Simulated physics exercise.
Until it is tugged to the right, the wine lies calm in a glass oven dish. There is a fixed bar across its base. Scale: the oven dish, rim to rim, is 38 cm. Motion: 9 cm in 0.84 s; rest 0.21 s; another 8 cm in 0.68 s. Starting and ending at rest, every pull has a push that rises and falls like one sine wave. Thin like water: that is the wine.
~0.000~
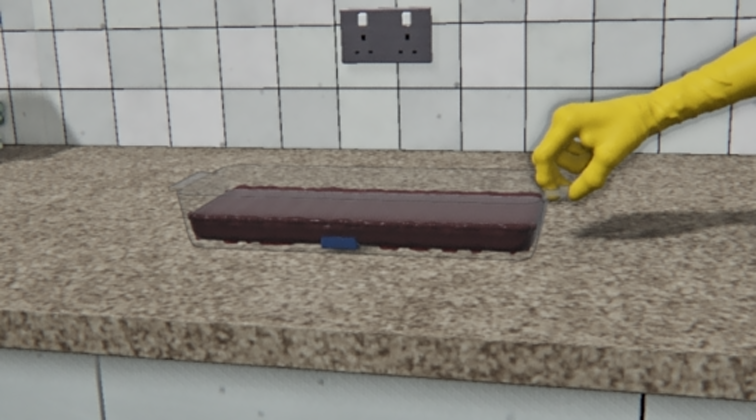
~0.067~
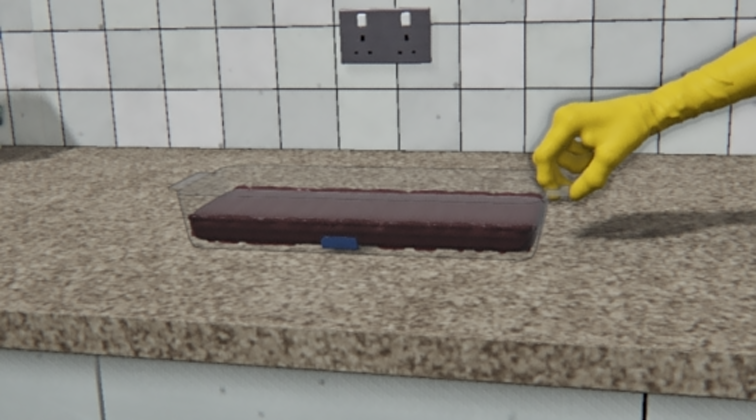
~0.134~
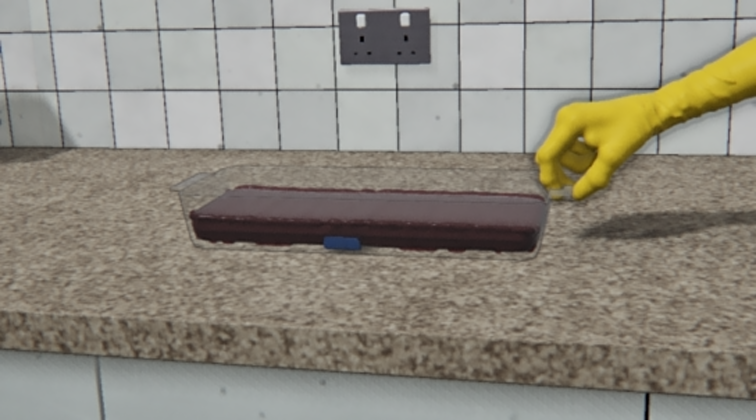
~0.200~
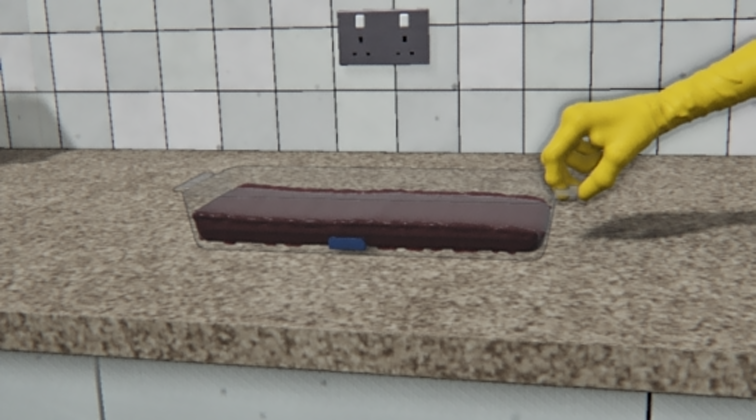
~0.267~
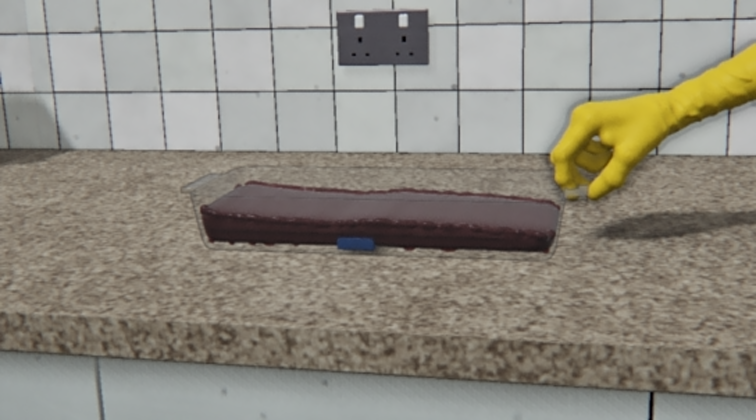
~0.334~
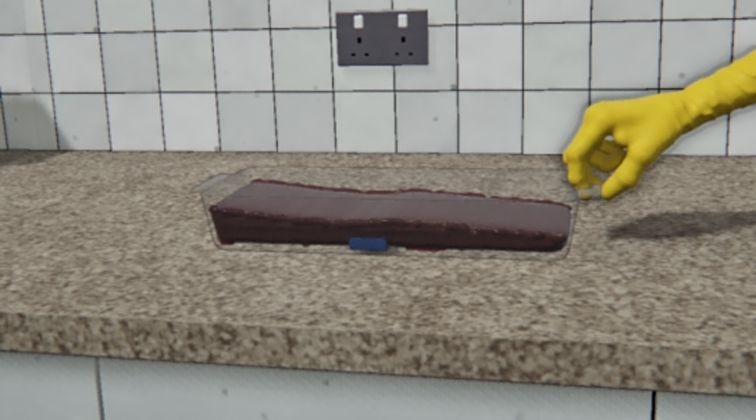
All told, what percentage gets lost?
I would say close to 2 per cent.
By 0.76 s it has gone 9 cm; 0 per cent is out over the left end and 0 over the right.
By 1.18 s it has gone 10 cm; 0 per cent is out over the left end and 0 over the right.
By 1.60 s it has gone 17 cm; 1 per cent is out over the left end and 0 over the right.
By 2.02 s it has gone 17 cm; 1 per cent is out over the left end and 0 over the right.
At rest 2 per cent is out in all, 1 of it over the left end.
